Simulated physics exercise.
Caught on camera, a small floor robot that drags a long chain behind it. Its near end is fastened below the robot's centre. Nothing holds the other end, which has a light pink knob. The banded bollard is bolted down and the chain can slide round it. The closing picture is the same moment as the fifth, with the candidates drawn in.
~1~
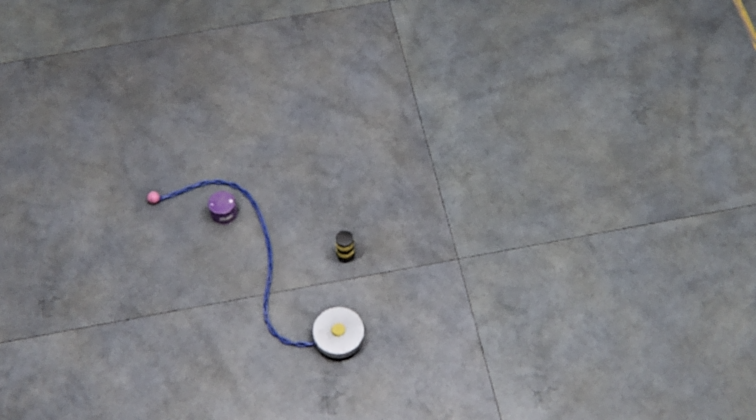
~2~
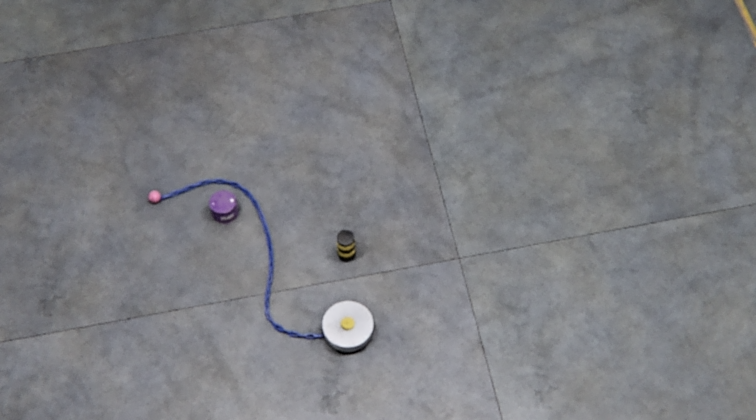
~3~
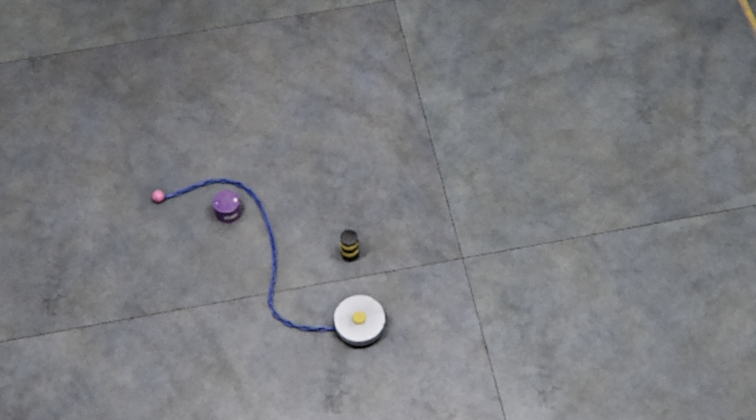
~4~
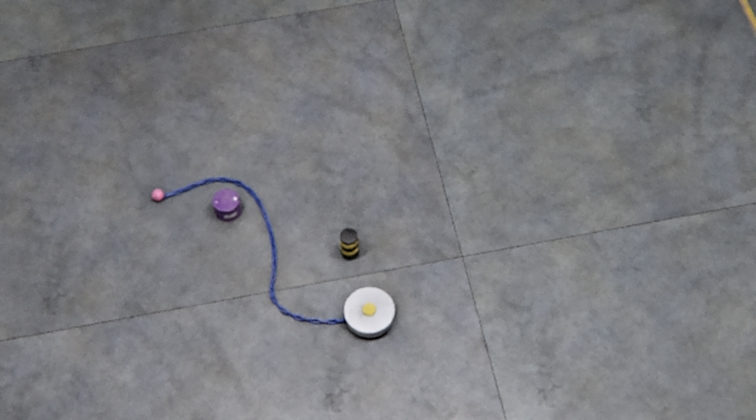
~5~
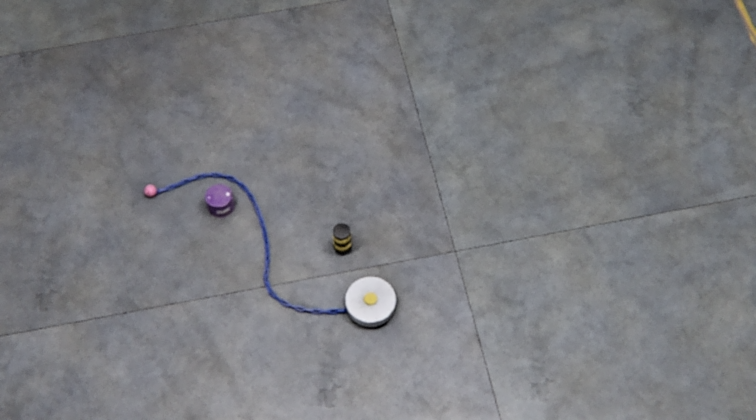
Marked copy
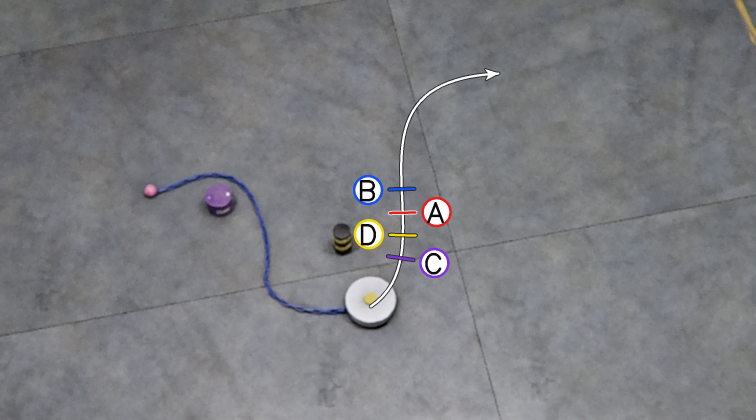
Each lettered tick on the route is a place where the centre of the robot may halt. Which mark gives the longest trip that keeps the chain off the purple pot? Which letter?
No farther than B.
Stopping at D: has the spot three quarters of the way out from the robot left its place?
By then, no.
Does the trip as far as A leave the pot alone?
For that mark, yes.
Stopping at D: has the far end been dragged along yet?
By then, no.
On the marked copy, A at (403, 213); B at (402, 189); C at (401, 258); D at (403, 235); the route from (371, 306) via (401, 161) to (498, 74).
With B. Early on, robot (398, 265), middle of the chain (265, 235), free end (150, 191).
Further on, robot (403, 221), middle of the chain (265, 235), free end (150, 191).
At the end, robot (402, 185), middle of the chain (284, 227), free end (150, 191); only the bollard has been touched, if anything.
As for the rest, A is safe but short; C is safe but short; D is safe but short.
